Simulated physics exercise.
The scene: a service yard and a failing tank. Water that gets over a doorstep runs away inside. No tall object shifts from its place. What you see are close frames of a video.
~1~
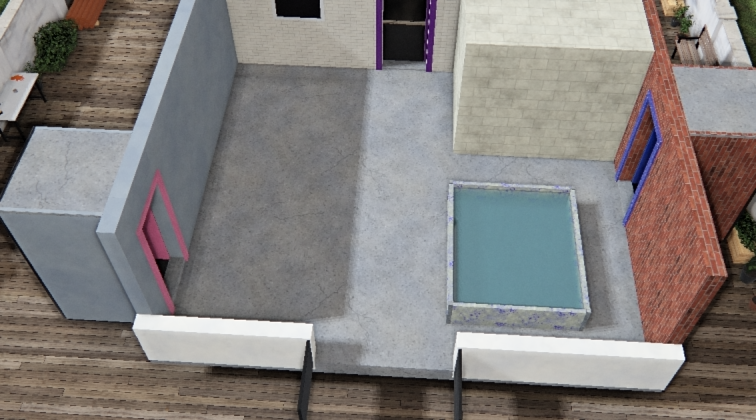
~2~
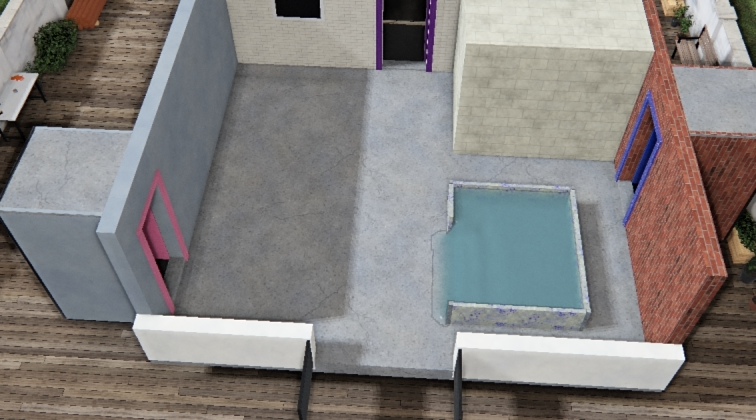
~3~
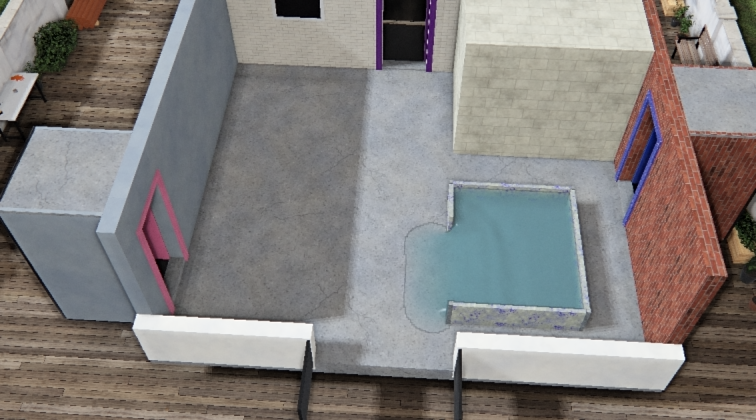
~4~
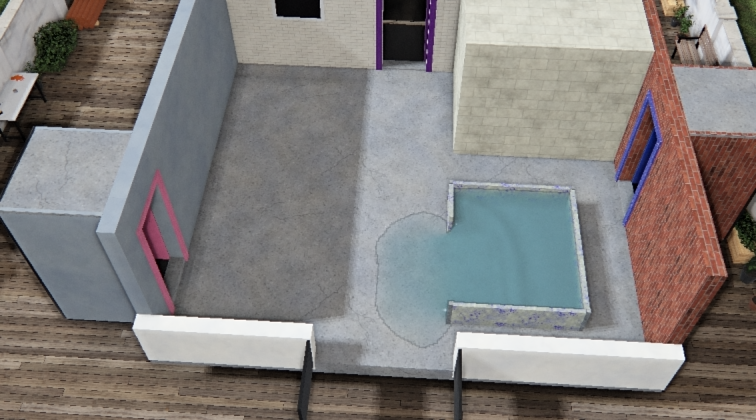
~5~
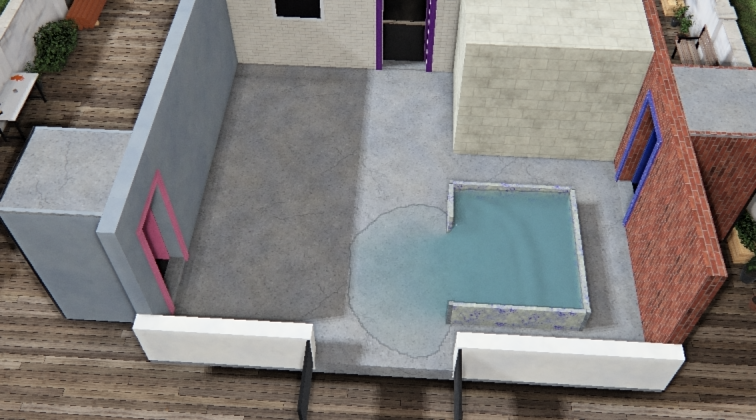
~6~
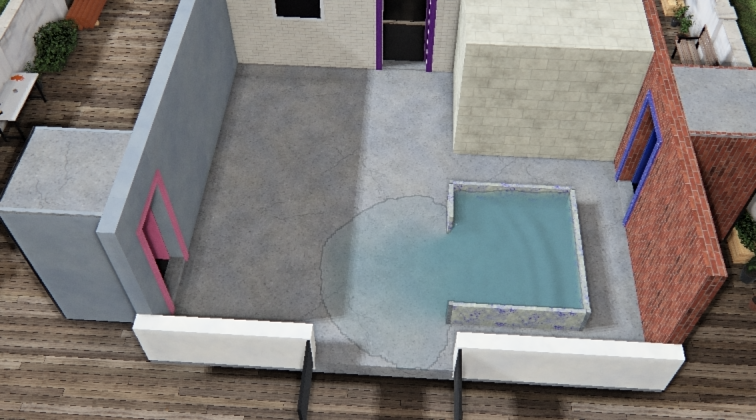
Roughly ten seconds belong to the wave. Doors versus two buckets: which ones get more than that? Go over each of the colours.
The blue door will not count as flooded, the purple door will not count as flooded, the pink door will count as flooded.
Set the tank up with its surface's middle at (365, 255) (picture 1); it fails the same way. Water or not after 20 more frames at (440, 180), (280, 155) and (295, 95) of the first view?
Bone-dry, soaked, soaked.
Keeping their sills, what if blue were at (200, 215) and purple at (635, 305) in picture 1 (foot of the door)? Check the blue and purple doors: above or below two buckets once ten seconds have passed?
Note: Blue door lets too much through; purple door lets in too little.
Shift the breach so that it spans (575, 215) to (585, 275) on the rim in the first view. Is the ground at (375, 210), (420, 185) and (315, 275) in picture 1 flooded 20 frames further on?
Untouched, soaked, untouched.
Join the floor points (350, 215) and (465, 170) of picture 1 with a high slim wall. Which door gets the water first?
I'd pick the door marked pink.
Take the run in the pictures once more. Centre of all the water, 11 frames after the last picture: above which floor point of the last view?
Centre of mass: Roughly (420, 268).
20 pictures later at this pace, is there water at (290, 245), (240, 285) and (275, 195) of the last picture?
Lab note, in the order given: Wet through, wet through, wet through.
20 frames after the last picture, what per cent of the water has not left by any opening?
About 90 per cent.
A moment on, water covers 30 % of the floor; the blue door not reached, the purple door not reached, the pink door not reached.
Next, water covers 40 % of the floor; the blue door not reached, the purple door not reached, the pink door under two buckets in.
Then, water covers 45 % of the floor; the blue door not reached, the purple door not reached, the pink door over two buckets in.
Later, water covers 55 % of the floor; the blue door not reached, the purple door not reached, the pink door far over two buckets in.
In the end, water covers 75 % of the floor; the blue door not reached, the purple door under two buckets in, the pink door far over two buckets in.
